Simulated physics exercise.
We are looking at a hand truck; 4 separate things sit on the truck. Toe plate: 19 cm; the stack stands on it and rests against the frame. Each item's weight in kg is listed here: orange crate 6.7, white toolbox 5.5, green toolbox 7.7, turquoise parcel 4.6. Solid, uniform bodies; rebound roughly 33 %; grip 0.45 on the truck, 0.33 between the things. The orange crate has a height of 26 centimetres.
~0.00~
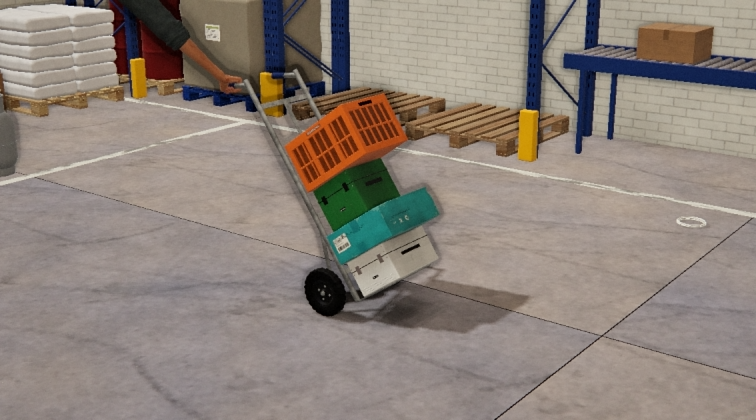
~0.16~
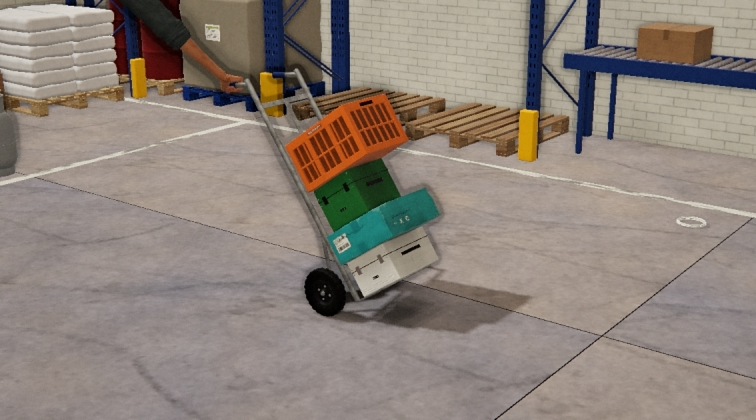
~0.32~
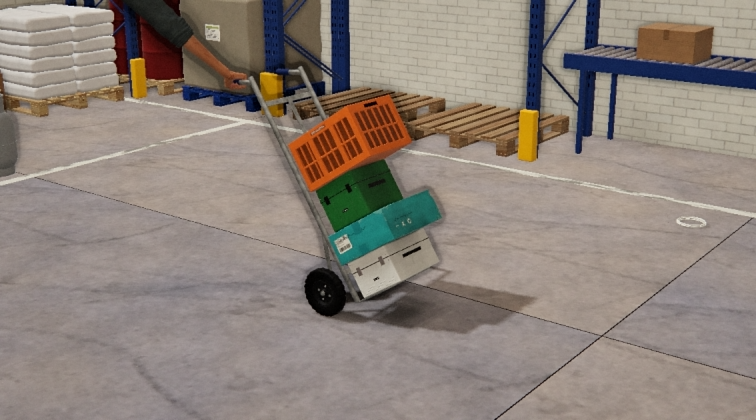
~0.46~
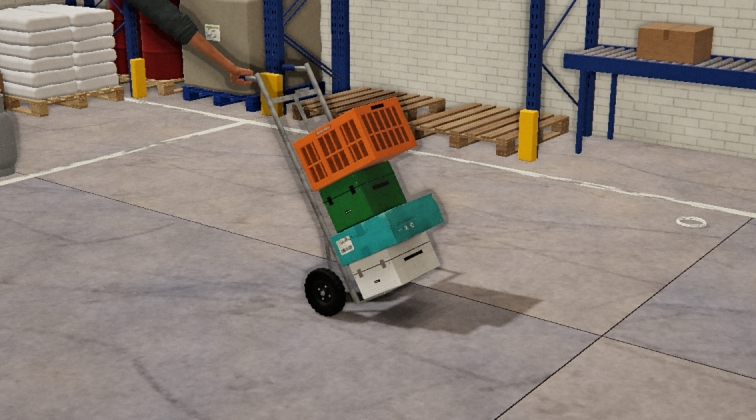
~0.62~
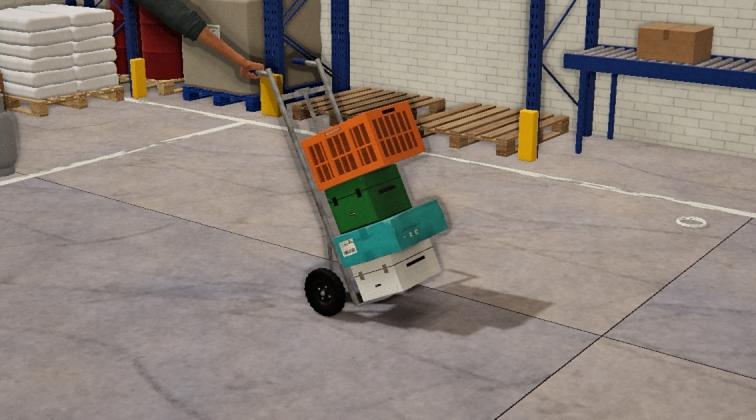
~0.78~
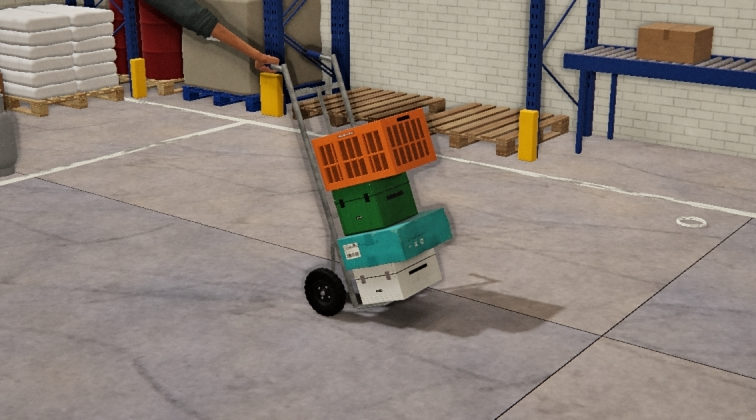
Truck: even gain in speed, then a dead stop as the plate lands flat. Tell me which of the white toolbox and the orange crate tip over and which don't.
The white toolbox tips over. The orange crate tips over.
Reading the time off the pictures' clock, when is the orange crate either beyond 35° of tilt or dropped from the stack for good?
About 1.8 seconds.
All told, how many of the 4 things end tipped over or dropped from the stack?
The count is 4.
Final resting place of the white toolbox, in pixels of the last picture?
It winds up close to (438, 299).
Around 1.78 s, truck upright; orange crate now dropped from the stack; white toolbox tipped 29° against what carries it near (410, 288); green toolbox tipped 29° against what carries it.
Around 2.18 s, truck upright; green toolbox and turquoise parcel now dropped from the stack; white toolbox tipped 69° against what carries it near (428, 291).
Finally (3.3 s), dropped from the stack and tipped over, orange crate, green toolbox and turquoise parcel; on their side or leaning hard on the truck, white toolbox. Final places as that camera would see them, white toolbox near (438, 299), orange crate near (684, 370).
